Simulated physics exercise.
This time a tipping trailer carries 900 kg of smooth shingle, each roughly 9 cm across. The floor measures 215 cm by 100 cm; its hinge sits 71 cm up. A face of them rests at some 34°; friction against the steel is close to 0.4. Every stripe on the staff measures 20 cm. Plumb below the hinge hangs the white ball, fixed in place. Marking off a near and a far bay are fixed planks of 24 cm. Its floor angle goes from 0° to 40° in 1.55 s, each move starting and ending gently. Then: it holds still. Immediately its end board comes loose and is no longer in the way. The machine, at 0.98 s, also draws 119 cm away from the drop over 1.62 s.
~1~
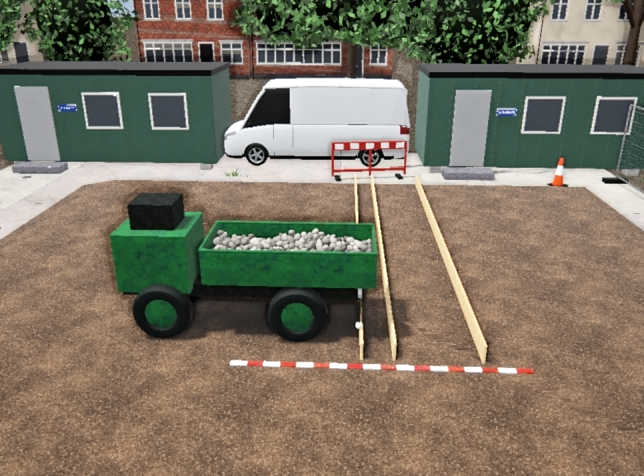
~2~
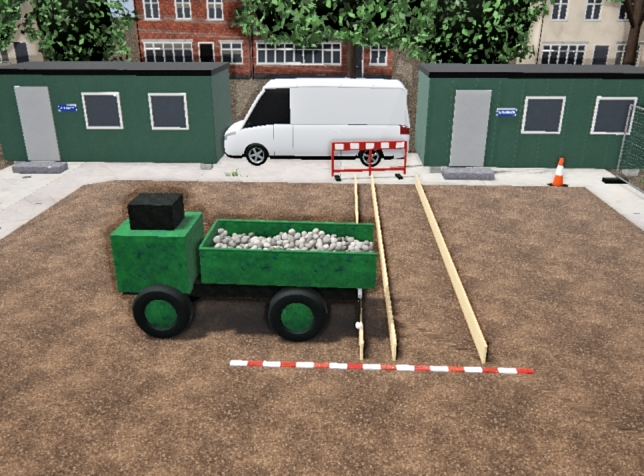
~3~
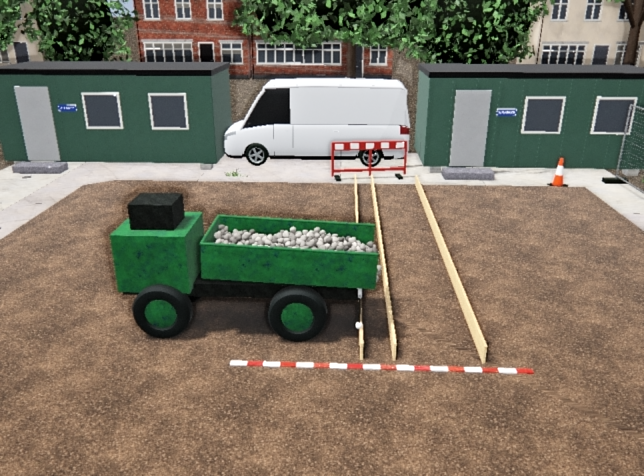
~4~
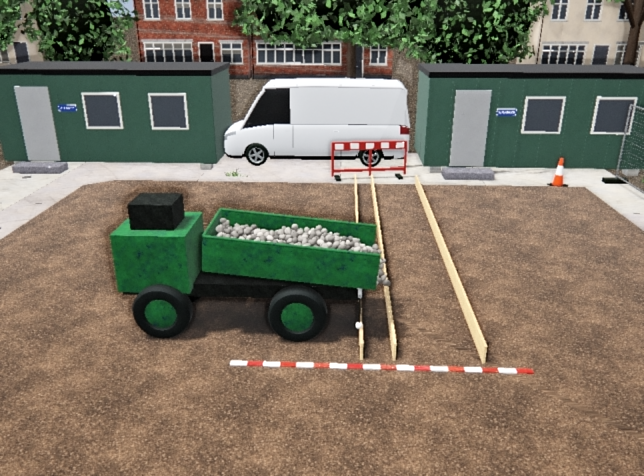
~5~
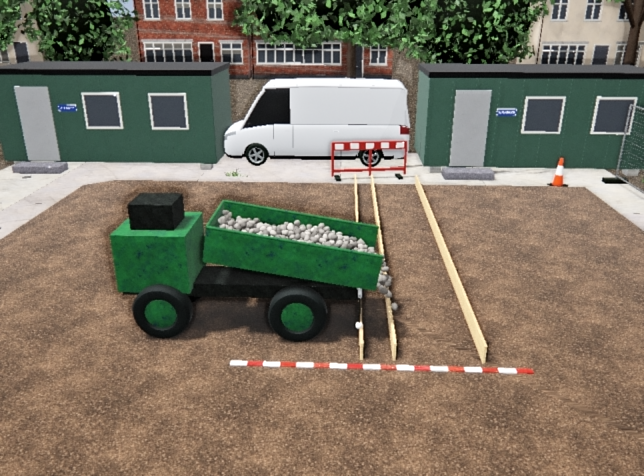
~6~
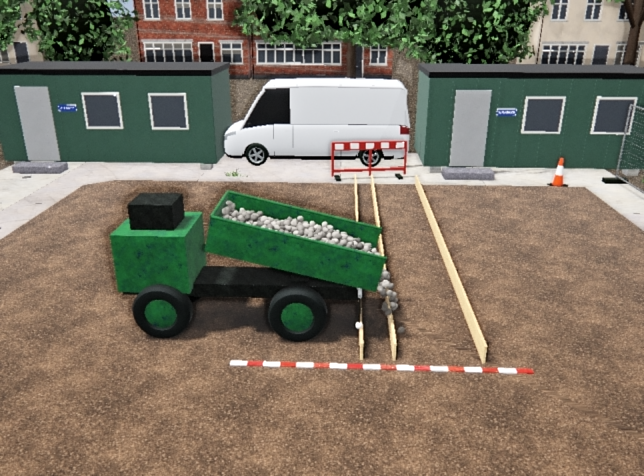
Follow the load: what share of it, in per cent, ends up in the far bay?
I would say roughly 40 per cent.
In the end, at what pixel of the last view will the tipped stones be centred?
The middle should be near (380, 317).
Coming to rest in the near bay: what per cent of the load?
Something like 30 out of every hundred parts of the load ends up there.
A little later the floor is at 34°; 82 % in the bed, 10 % in the near bay, 8 % in the far bay; the foremost stones are at (419, 310).
Then the floor is at 40°; 32 % in the bed, 9 % short of the bays, 33 % in the near bay, 26 % in the far bay; the foremost stones are at (458, 321).
Later still the floor is at 40°; 0 % in the bed, 27 % short of the bays, 32 % in the near bay, 41 % in the far bay; the foremost stones are at (461, 311).
In the end the floor is at 40°; 0 % in the bed, 27 % short of the bays, 32 % in the near bay, 41 % in the far bay; the foremost stones are at (461, 311).
